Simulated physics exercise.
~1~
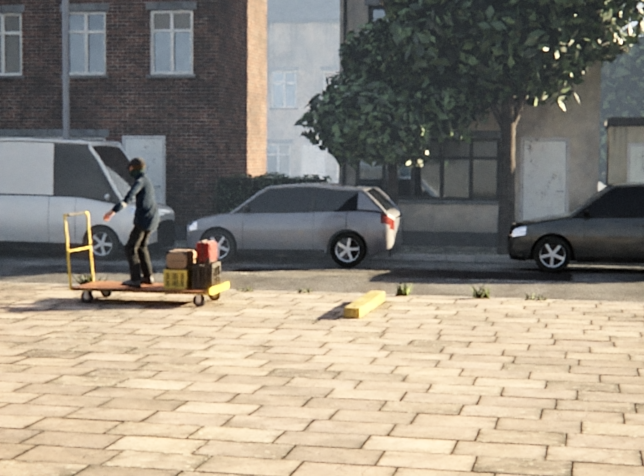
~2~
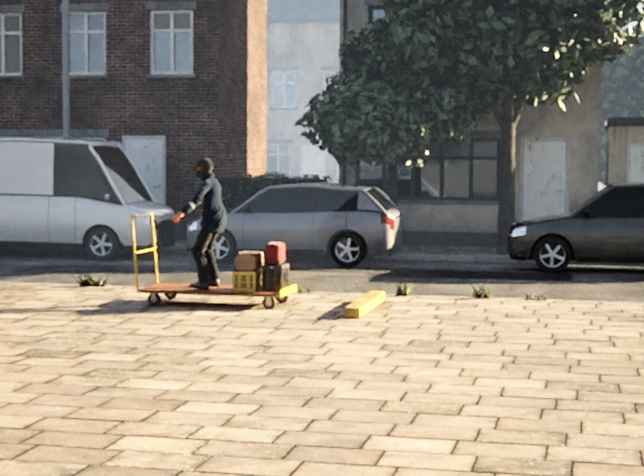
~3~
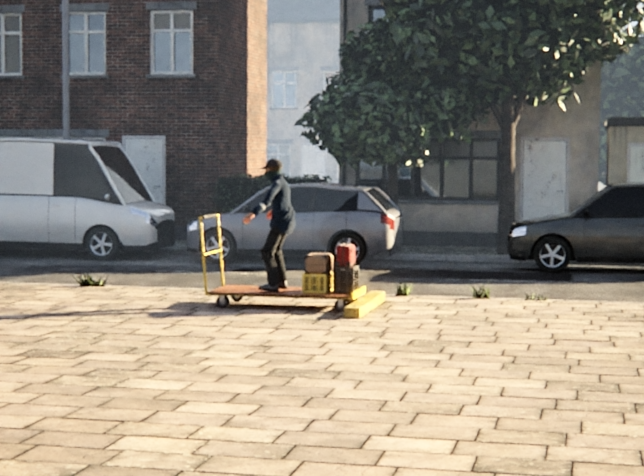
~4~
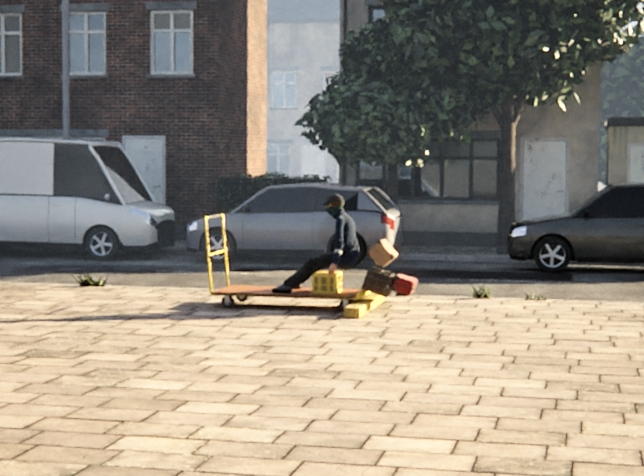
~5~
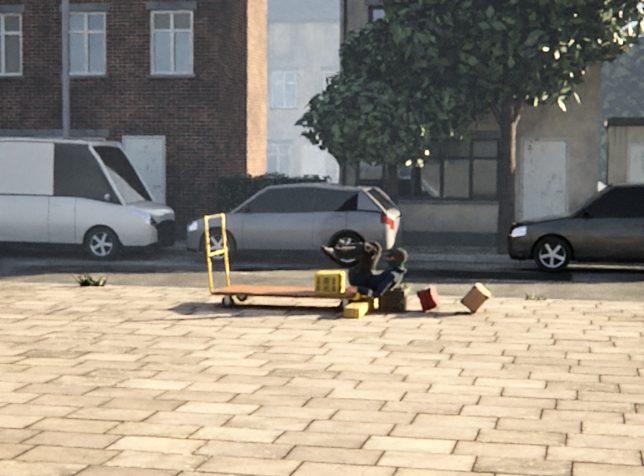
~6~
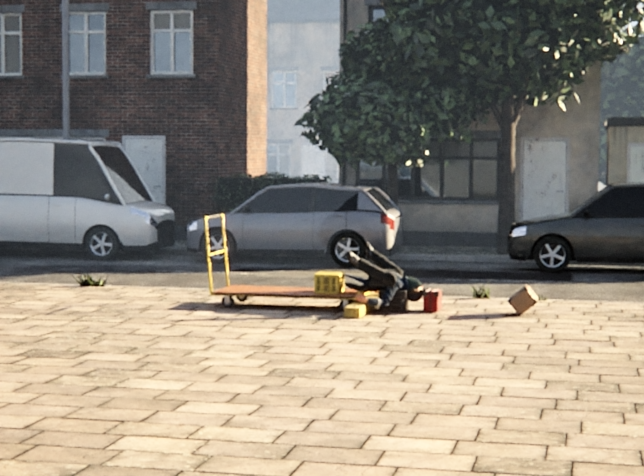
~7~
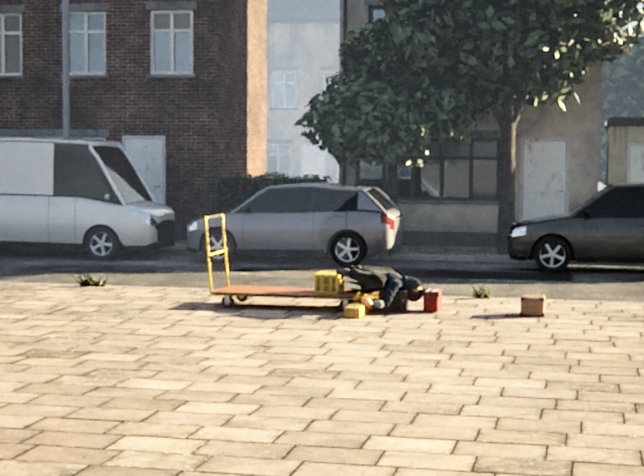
A person riding a flat trolley stacked with cases rolled right until it stopped dead at a low yellow kerb, pitching the rider and most of the load over the front, leaving them sprawled on the paving while the yellow crate stayed aboard.
